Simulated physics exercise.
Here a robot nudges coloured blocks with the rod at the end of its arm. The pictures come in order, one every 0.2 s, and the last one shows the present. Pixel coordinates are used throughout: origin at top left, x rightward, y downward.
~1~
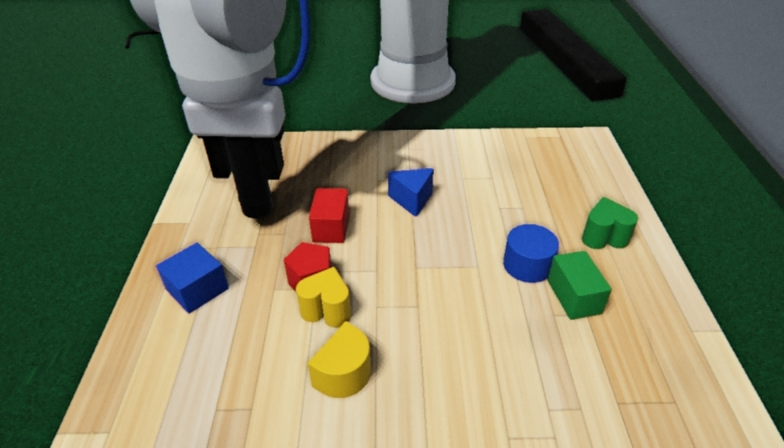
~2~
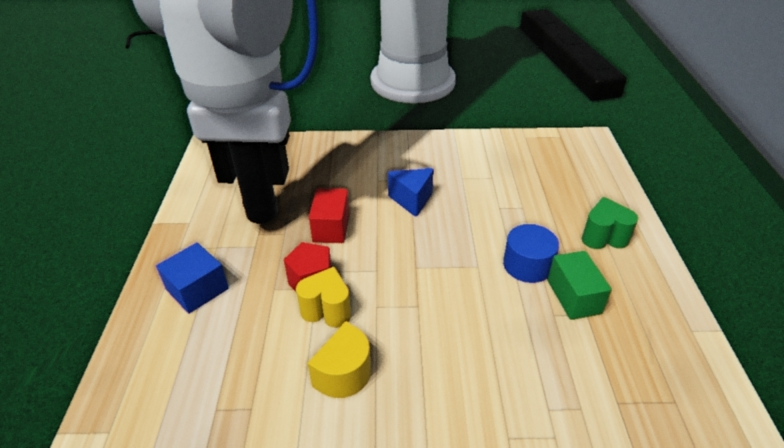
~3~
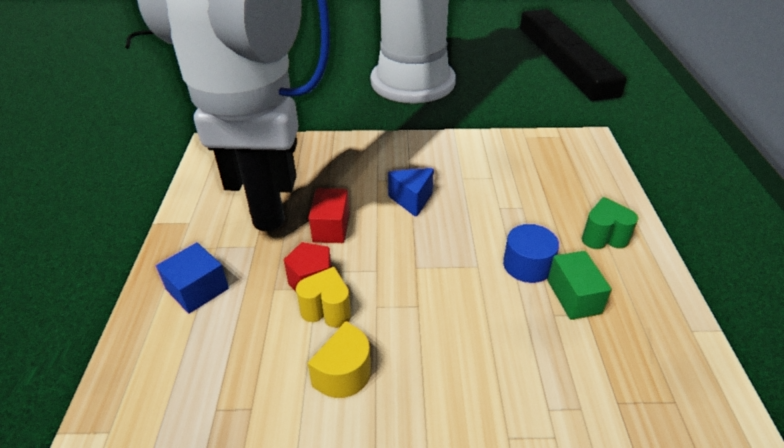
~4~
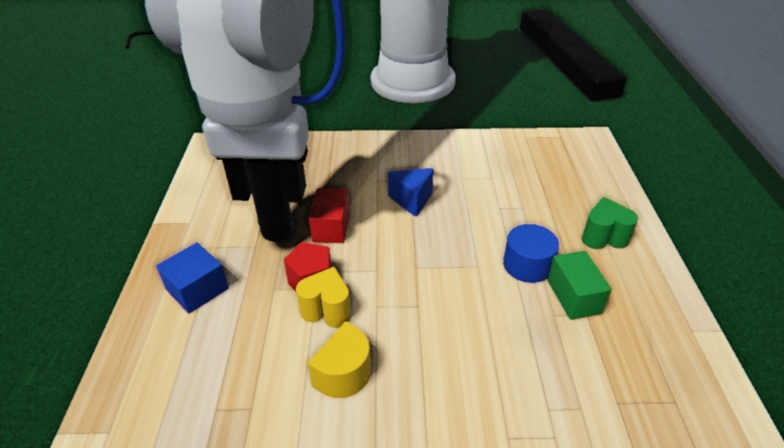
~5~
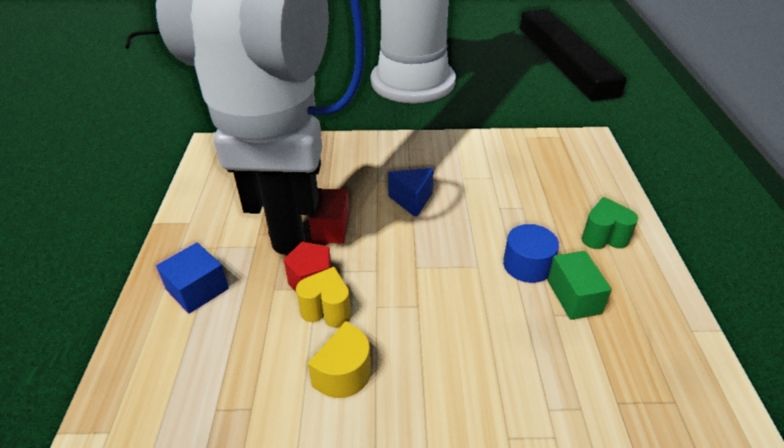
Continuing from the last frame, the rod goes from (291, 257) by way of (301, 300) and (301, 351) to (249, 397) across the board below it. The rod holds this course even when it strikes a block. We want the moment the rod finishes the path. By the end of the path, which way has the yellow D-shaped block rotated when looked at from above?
Looking down, it rotates clockwise.
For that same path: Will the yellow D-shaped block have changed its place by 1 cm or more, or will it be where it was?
That block ends up displaced.
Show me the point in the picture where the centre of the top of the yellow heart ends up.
Its top centre lands on (377, 325).
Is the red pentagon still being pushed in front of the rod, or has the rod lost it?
The rod has moved past the red pentagon by the time the path ends.
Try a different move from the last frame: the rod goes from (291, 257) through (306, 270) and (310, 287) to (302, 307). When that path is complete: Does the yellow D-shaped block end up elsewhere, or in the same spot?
By the end it has moved.
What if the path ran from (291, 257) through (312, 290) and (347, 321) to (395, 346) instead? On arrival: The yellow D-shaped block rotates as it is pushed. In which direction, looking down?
From the top: Clockwise.
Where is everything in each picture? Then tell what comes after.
Lower end of the rod (258, 209), tops of blocks, red pentagon (308, 257), yellow heart (324, 286), red oblong block (329, 203), yellow D-shaped block (343, 350), in the first frame.
Rod (262, 215), blocks as before, in the second frame.
Rod (269, 222), blocks as before, in the third frame.
Rod (278, 232), blocks as before, in the fourth frame.
Rod (289, 244), red pentagon (308, 257), yellow heart (324, 286), red oblong block (329, 203), yellow D-shaped block (343, 350), in the fifth frame.
The first path, step by step. One third of the way, rod (298, 288); red pentagon (332, 287); yellow heart (354, 315); yellow D-shaped block (349, 358), turned 30° clockwise.
Two thirds of the way, rod (298, 338); red pentagon (345, 301), turned 30° anticlockwise; yellow heart (377, 325), turned 20° anticlockwise; yellow D-shaped block (353, 361), turned 50° clockwise.
At the end, rod (245, 385); red pentagon (345, 301), turned 30° anticlockwise; yellow heart (377, 325), turned 20° anticlockwise; red oblong block not moved; yellow D-shaped block (353, 361), turned 50° clockwise.
